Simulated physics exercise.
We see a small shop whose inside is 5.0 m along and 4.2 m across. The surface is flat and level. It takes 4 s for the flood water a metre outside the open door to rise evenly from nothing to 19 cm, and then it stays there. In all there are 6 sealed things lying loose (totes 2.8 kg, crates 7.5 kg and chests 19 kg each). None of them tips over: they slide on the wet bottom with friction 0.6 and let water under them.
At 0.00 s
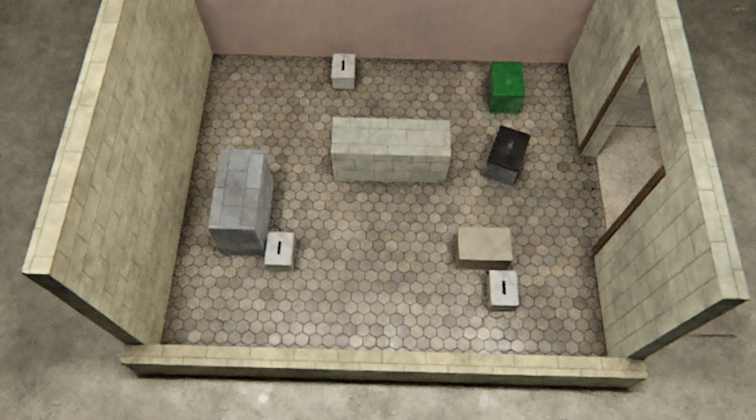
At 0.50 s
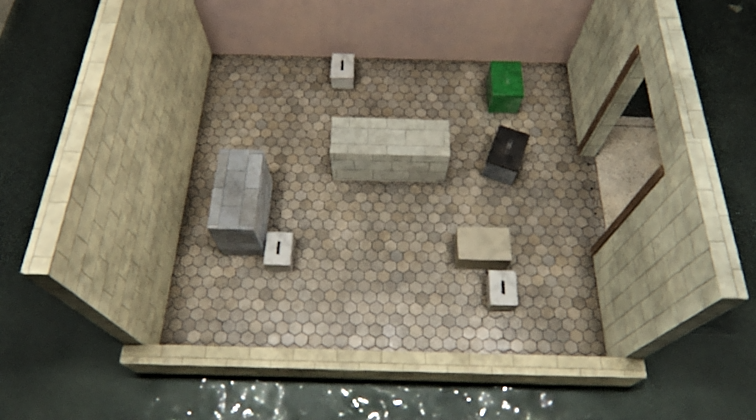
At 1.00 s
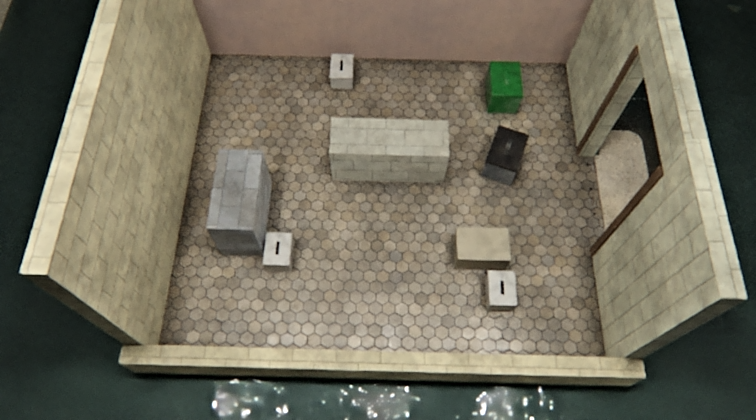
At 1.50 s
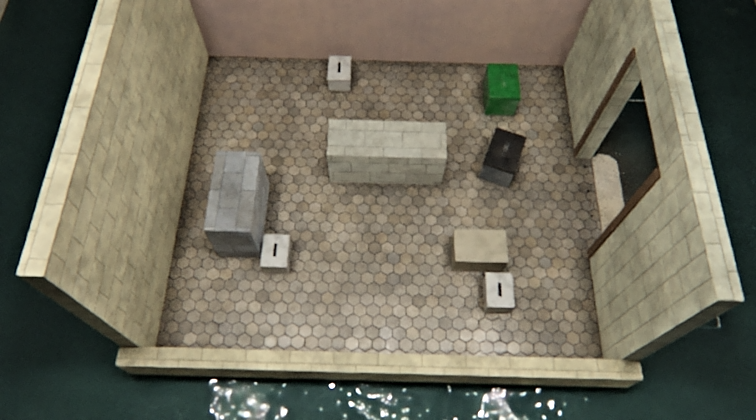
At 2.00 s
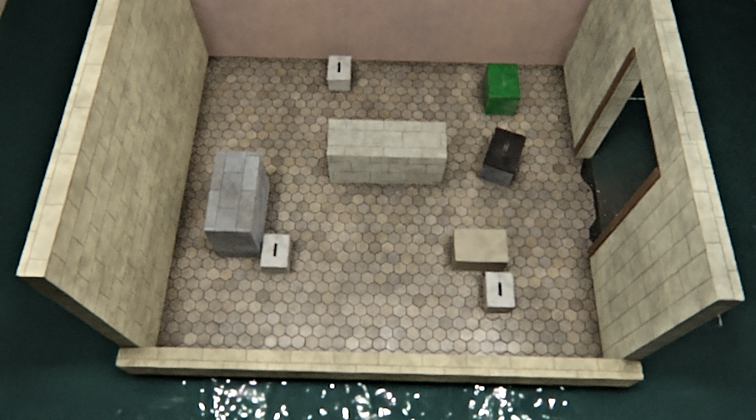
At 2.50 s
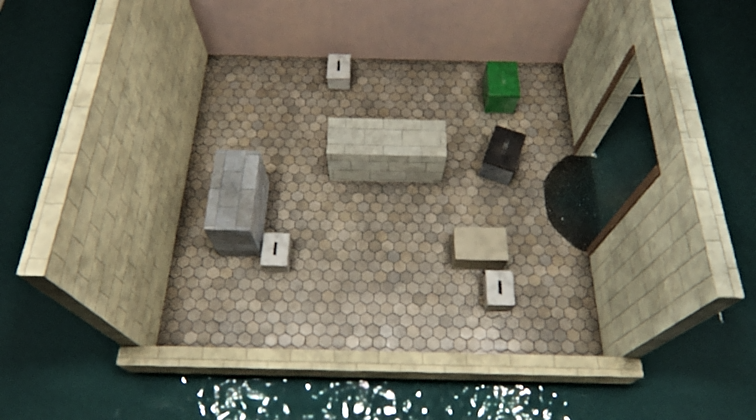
In a small shop with scattered blocks and a green chest, dark water surrounded the walls, crept across the doorway on the right and spread a little onto the tiled floor, while nothing inside shifted.
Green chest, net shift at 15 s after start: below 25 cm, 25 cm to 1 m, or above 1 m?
Below 25 cm.
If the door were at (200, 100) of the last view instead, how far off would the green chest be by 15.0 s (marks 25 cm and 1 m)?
That would leave the green chest a long way off.
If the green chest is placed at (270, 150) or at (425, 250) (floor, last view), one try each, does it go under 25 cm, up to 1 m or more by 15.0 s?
Try one: Moderate displacement; try two: Large displacement.
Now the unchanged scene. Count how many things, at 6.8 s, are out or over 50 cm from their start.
By my reckoning, 3.
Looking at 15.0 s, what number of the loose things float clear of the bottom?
Total: 6.
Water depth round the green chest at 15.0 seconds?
I'd say around 9 cm.
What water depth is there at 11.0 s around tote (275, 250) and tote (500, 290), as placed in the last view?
Around 10 cm and 3 cm.
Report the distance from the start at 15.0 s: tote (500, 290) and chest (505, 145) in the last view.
In that order: 30 cm, 120 cm.
After 3.5 s the green chest is near (503, 78), 0.0 m from its start, aground; 0 afloat.
After 6.8 s the green chest is near (503, 78), 0.0 m from its start, aground; 2 afloat.
After 11.0 s the green chest is near (503, 78), 0.0 m from its start, aground; 4 afloat.
After 15.0 s the green chest is near (505, 78), 0.0 m from its start, afloat; 6 afloat.
